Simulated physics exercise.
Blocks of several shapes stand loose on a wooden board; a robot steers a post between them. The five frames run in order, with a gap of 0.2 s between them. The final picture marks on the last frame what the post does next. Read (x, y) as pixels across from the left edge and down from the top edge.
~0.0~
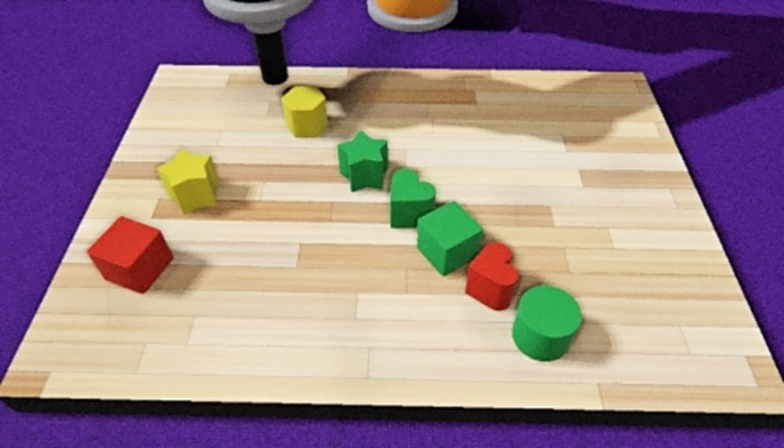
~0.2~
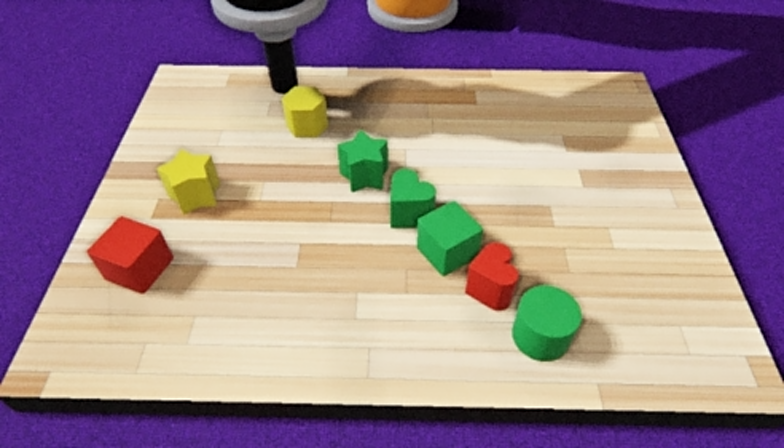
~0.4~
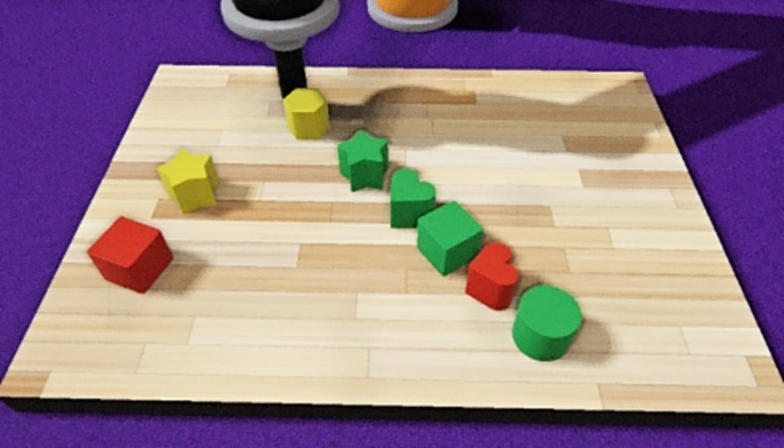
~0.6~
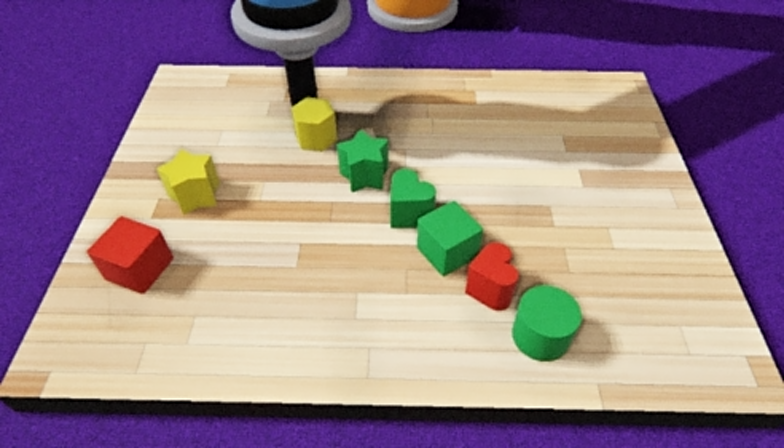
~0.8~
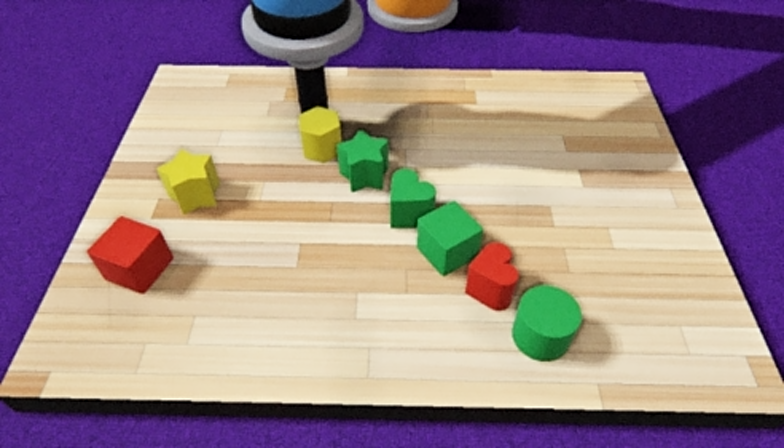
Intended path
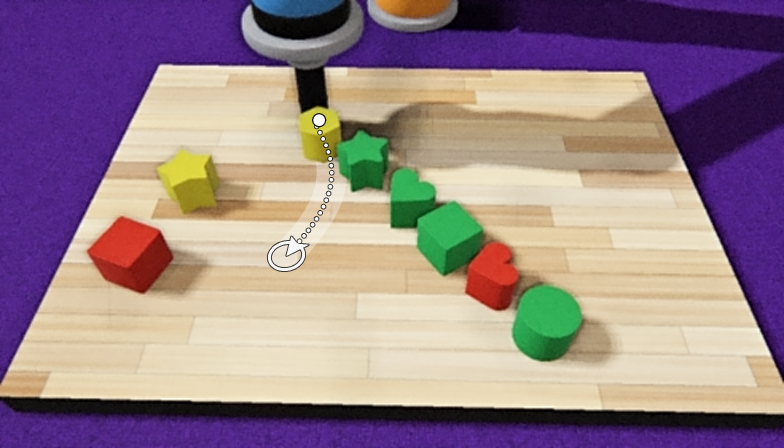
A robot post moves to the yellow six-sided block and nudges it toward the green star.
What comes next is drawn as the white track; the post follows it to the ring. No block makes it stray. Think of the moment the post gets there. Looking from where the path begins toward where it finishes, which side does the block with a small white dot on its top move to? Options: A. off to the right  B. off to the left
Option A.
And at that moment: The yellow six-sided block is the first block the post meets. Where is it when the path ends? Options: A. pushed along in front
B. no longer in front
It's A.
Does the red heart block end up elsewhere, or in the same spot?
It is left in place.
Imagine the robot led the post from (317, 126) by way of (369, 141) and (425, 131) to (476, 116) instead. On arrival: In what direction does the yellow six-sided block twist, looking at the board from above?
Direction: Clockwise.
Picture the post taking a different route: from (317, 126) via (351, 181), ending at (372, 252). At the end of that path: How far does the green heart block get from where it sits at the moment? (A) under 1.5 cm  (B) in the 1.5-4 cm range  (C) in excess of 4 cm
B - in the 1.5-4 cm range.
The drawn path runs from (317, 126) over (331, 164) and (322, 209) to (287, 256); the dot is on the yellow six-sided block.
What follows on the original path. One third of the way, post (330, 152); yellow six-sided block (319, 161), turned 40° clockwise; green star (365, 154), turned 50° anticlockwise.
Two thirds of the way, post (320, 198); yellow six-sided block (298, 208), turned 65° clockwise; green star (370, 162), turned 80° anticlockwise.
At the end, post (284, 243); yellow six-sided block (262, 260), turned 55° clockwise; green star (370, 162), turned 80° anticlockwise; green heart block not moved; red heart block not moved.
